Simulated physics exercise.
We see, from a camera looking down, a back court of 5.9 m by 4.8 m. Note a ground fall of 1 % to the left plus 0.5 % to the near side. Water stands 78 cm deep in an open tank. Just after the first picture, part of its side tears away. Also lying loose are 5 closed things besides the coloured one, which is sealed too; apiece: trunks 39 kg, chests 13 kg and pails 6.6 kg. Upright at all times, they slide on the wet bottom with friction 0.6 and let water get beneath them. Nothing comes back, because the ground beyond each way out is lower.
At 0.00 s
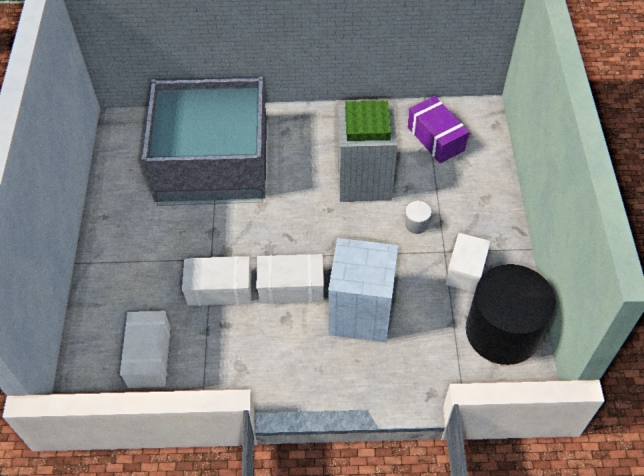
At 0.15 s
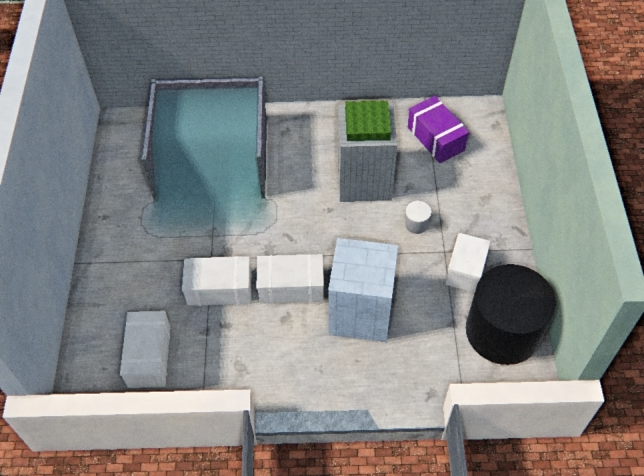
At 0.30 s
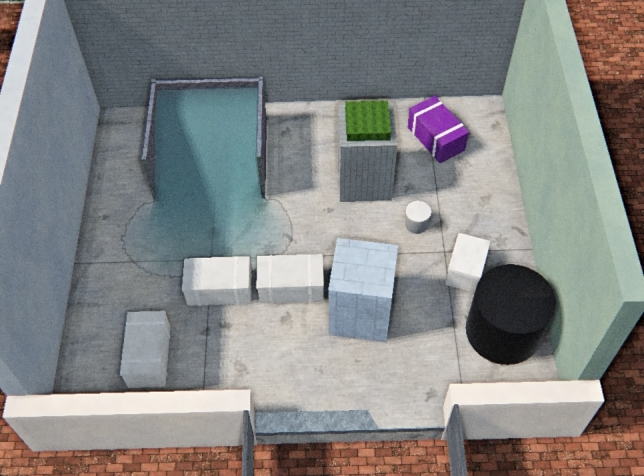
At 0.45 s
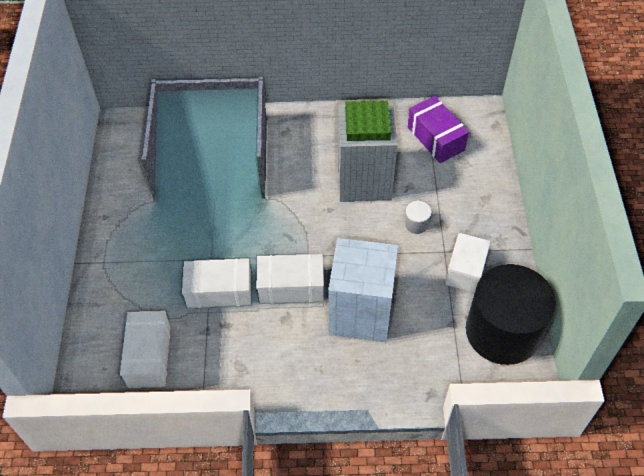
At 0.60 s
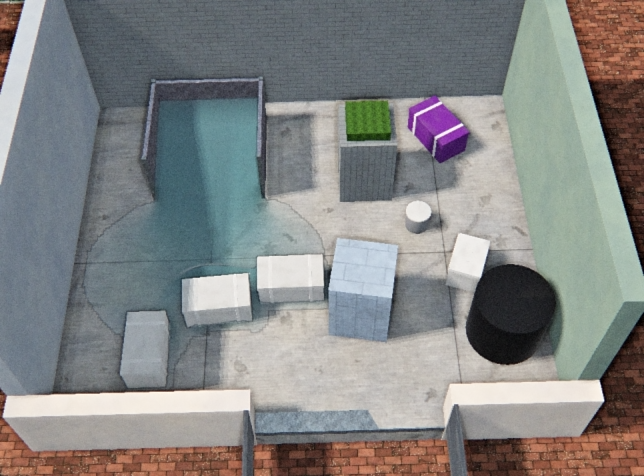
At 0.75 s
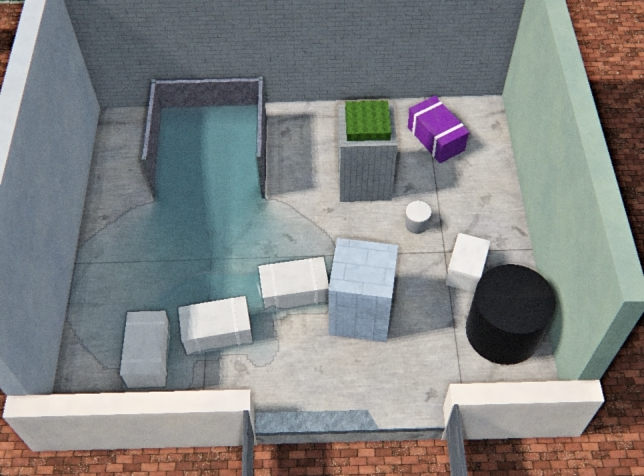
Walled courtyard with an open tank losing its near side, water spreading across the ground and shifting two white boxes.
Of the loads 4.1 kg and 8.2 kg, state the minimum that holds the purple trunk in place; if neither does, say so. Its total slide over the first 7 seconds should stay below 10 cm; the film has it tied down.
Minimum: 4.1 kg.
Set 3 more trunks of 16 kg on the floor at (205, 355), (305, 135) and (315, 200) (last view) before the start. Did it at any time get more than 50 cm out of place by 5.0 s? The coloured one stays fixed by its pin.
First one went beyond, second stayed within, third stayed within.
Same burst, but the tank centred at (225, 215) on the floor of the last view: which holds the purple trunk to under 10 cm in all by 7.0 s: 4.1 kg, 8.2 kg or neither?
In that case the lighter mass suffices.
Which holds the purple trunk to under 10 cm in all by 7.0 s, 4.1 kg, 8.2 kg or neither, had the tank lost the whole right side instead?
Then neither mass suffices.
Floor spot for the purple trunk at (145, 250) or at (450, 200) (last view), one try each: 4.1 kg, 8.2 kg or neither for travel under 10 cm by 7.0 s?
Taking the two tries in order, both fall short and both fall short.
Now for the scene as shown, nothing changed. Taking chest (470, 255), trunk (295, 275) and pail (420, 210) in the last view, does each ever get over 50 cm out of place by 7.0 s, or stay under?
In turn: Less, past it, short of it.
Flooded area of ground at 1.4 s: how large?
Near 13 m2 in all.
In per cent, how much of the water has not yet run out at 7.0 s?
Somewhere near 80 percent, give or take.
After 1.4 s the purple trunk would be 0 cm from its start with 4.1 kg and 0 cm from its start with 8.2 kg; 0 cm of water round it then.
After 3.1 s the purple trunk would be 0 cm from its start with 4.1 kg and 0 cm from its start with 8.2 kg; 0 cm of water round it then.
After 4.9 s the purple trunk would be 0 cm from its start with 4.1 kg and 0 cm from its start with 8.2 kg; 0 cm of water round it then.
After 7.0 s the purple trunk would be 0 cm from its start with 4.1 kg and 0 cm from its start with 8.2 kg; 2 cm of water round it then.
